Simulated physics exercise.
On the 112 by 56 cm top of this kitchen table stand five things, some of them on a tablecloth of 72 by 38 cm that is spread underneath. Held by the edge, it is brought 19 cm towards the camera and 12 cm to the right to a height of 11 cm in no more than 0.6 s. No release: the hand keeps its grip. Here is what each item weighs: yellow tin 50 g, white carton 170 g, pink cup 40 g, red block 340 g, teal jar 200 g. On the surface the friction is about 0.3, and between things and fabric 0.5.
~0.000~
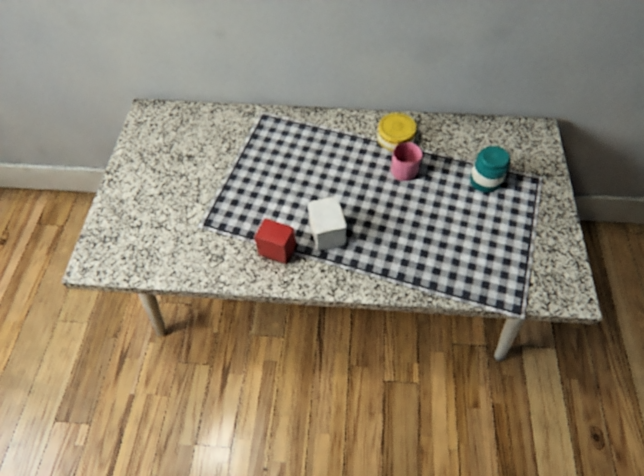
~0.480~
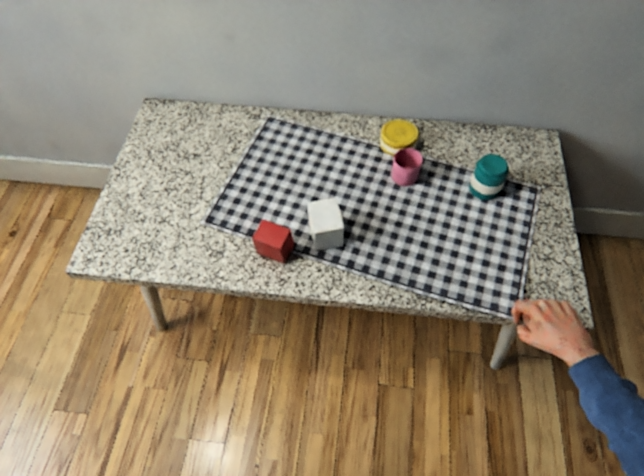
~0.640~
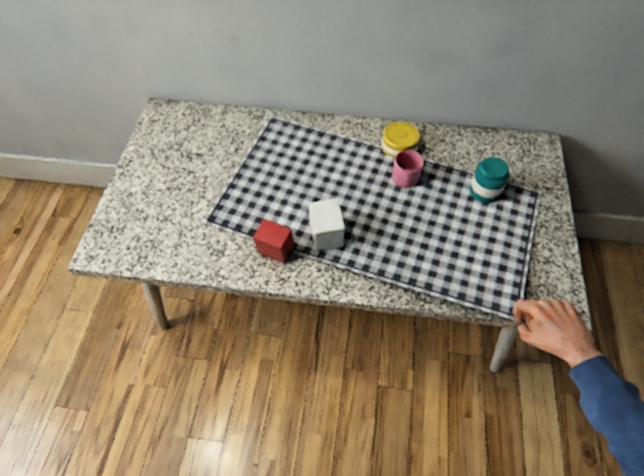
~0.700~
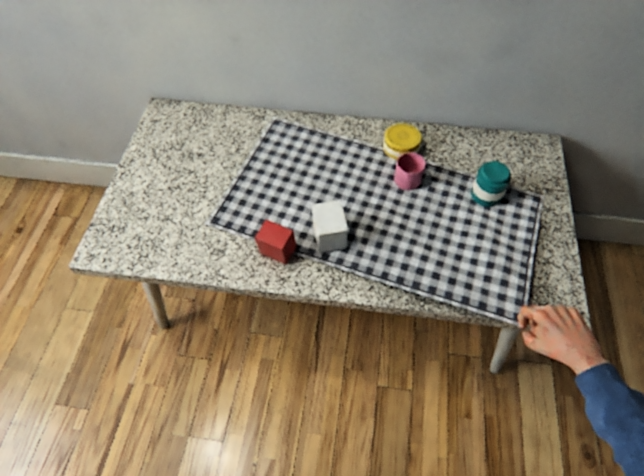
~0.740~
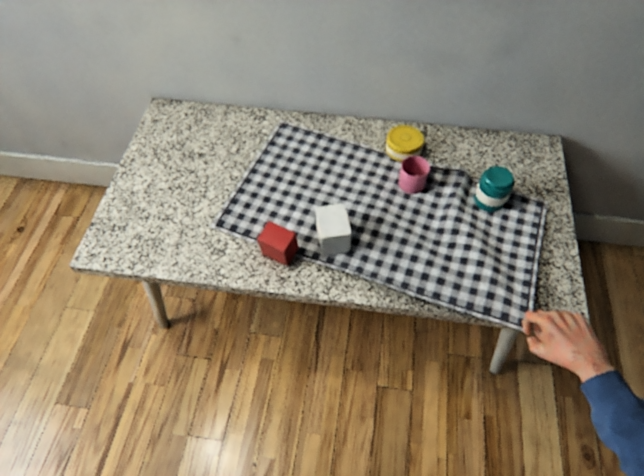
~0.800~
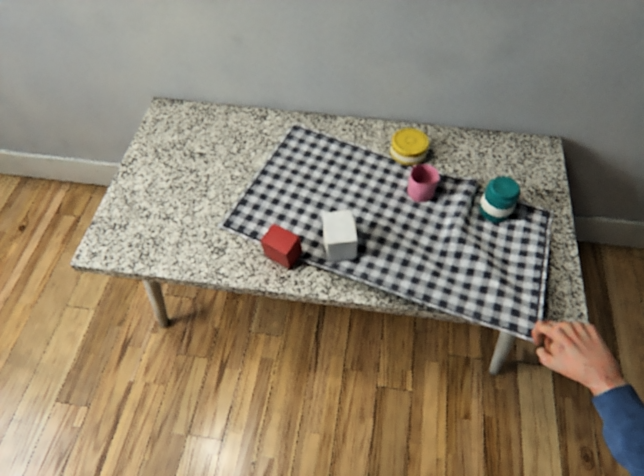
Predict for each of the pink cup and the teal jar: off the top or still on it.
Prediction: Pink cup - still on it; teal jar - still on it.
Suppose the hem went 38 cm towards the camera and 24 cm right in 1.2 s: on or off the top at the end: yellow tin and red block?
So the yellow tin does not fall, and the red block comes down.
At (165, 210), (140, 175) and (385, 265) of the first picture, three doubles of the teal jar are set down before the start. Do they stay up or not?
Going through the three spots as listed: Holds its spot, holds its spot and ends up off the top.
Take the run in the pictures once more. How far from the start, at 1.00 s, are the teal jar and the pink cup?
Approx. shift - teal jar: 20 cm; pink cup: 20 cm.
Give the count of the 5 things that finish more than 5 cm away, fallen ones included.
It adds up to 5.
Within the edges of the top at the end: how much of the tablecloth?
Near 50 in a hundred.
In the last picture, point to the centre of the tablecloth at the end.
Centre in the last view: Approx. (471, 310).
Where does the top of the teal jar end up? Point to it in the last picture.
In the last view, the top sits at about (574, 266).
At 0.9 s, 90 % of the tablecloth is still over the top; pink cup 12 cm off its start, teal jar 11 cm off its start, white carton 10 cm off its start.
At 1.0 s, 85 % of the tablecloth is still over the top; pink cup 19 cm off its start, teal jar 18 cm off its start, white carton 15 cm off its start.
At 1.1 s, 70 % of the tablecloth is still over the top; pink cup 26 cm off its start at (490, 235), teal jar 25 cm off its start at (560, 256), white carton 21 cm off its start at (390, 281).
At 1.2 s, 65 % of the tablecloth is still over the top; pink cup 29 cm off its start, teal jar 27 cm off its start, white carton 24 cm off its start.
At 2.8 s, 50 % of the tablecloth is still over the top; pink cup 30 cm off its start at (495, 256), teal jar 28 cm off its start at (574, 266), white carton over the edge, red block over the edge.
